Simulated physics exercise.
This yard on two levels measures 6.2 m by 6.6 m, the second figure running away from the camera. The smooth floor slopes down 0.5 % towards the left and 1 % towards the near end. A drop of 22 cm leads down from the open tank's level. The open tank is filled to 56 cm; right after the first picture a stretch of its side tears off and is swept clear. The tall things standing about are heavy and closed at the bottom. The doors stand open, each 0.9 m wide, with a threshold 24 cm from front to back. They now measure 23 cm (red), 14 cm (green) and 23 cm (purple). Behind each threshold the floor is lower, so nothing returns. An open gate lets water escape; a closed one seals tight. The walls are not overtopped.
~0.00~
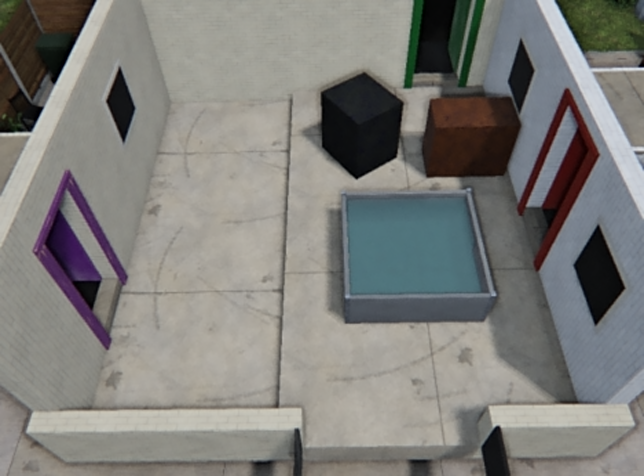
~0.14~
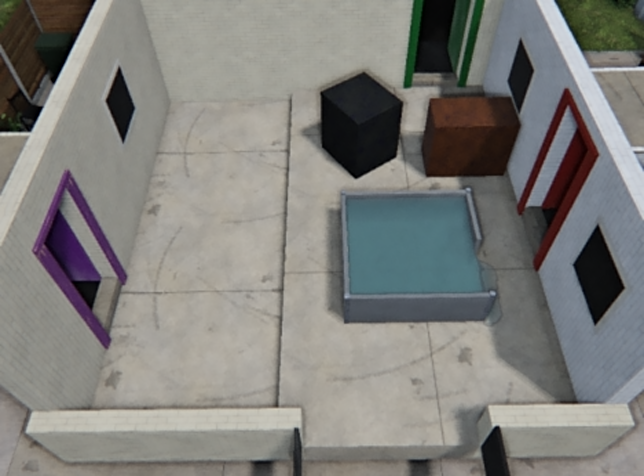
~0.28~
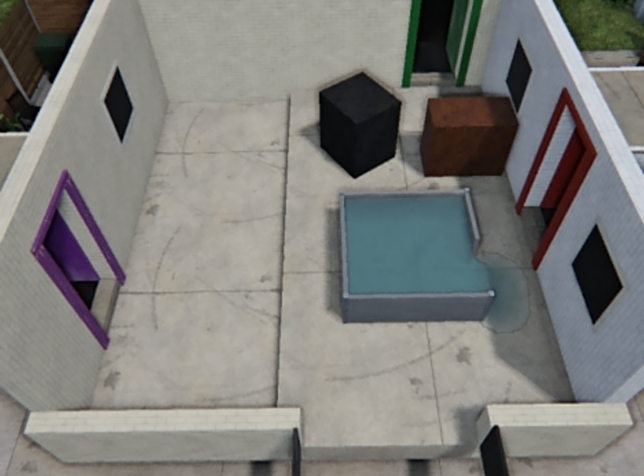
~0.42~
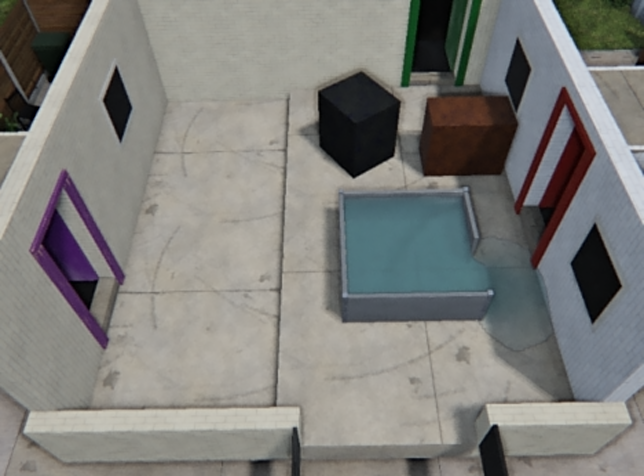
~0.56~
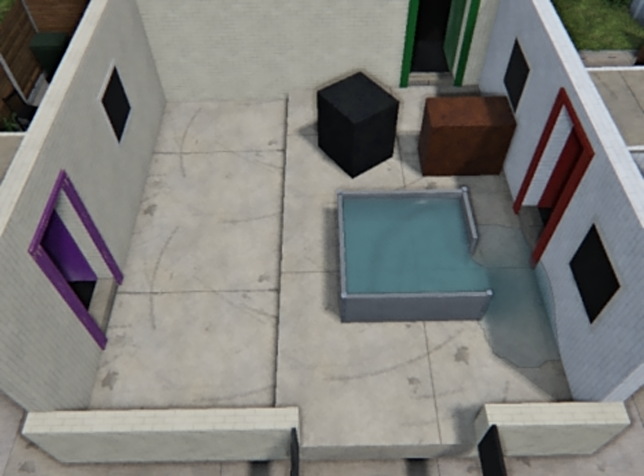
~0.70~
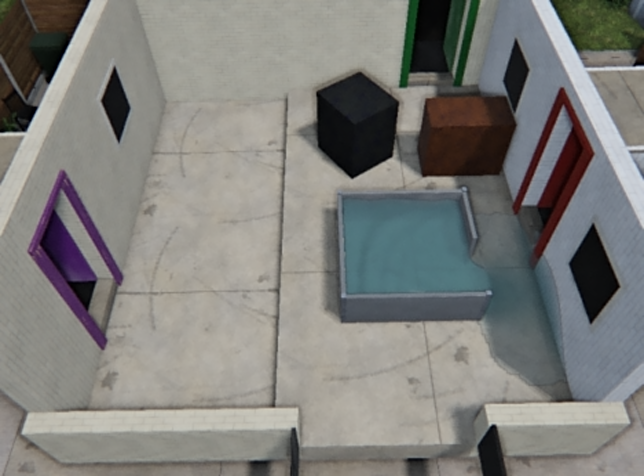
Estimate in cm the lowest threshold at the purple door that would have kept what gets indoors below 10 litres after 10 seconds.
At least 7 cm or so.
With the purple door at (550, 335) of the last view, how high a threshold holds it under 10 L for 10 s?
About 30 cm.
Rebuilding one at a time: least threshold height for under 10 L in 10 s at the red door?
About 16 cm at red.
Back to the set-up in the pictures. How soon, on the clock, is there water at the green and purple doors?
Arrival: Green 3.2 s, purple 4.5 s.
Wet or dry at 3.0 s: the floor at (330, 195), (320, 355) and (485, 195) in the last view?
In that order: Under water, flooded, wet.
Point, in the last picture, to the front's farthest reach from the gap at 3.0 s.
At about (476, 88).
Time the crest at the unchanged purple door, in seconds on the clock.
Around 7.0 s.
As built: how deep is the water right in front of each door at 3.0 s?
In cm: Red 12, green 1, purple 0.
After 1.4 s water covers 10 % of the floor, deepest (44 cm) near (574, 421); it has not reached the purple door.
After 3.0 s water covers 35 % of the floor, deepest (28 cm) near (560, 421); it has not reached the purple door.
After 10.0 s water covers 80 % of the floor, deepest (10 cm) near (545, 421); 7 cm at the purple door, 0 litres in over its 23 cm threshold.
At the purple door as built, the water arrived by 4.6 s and peaked near 10 cm at 6.8 s.
Run again over the same 10 s with other heights there, 21 litres in over 6 cm, 4 litres over 8 cm. The limit of 10 litres is kept from about 7 cm up.
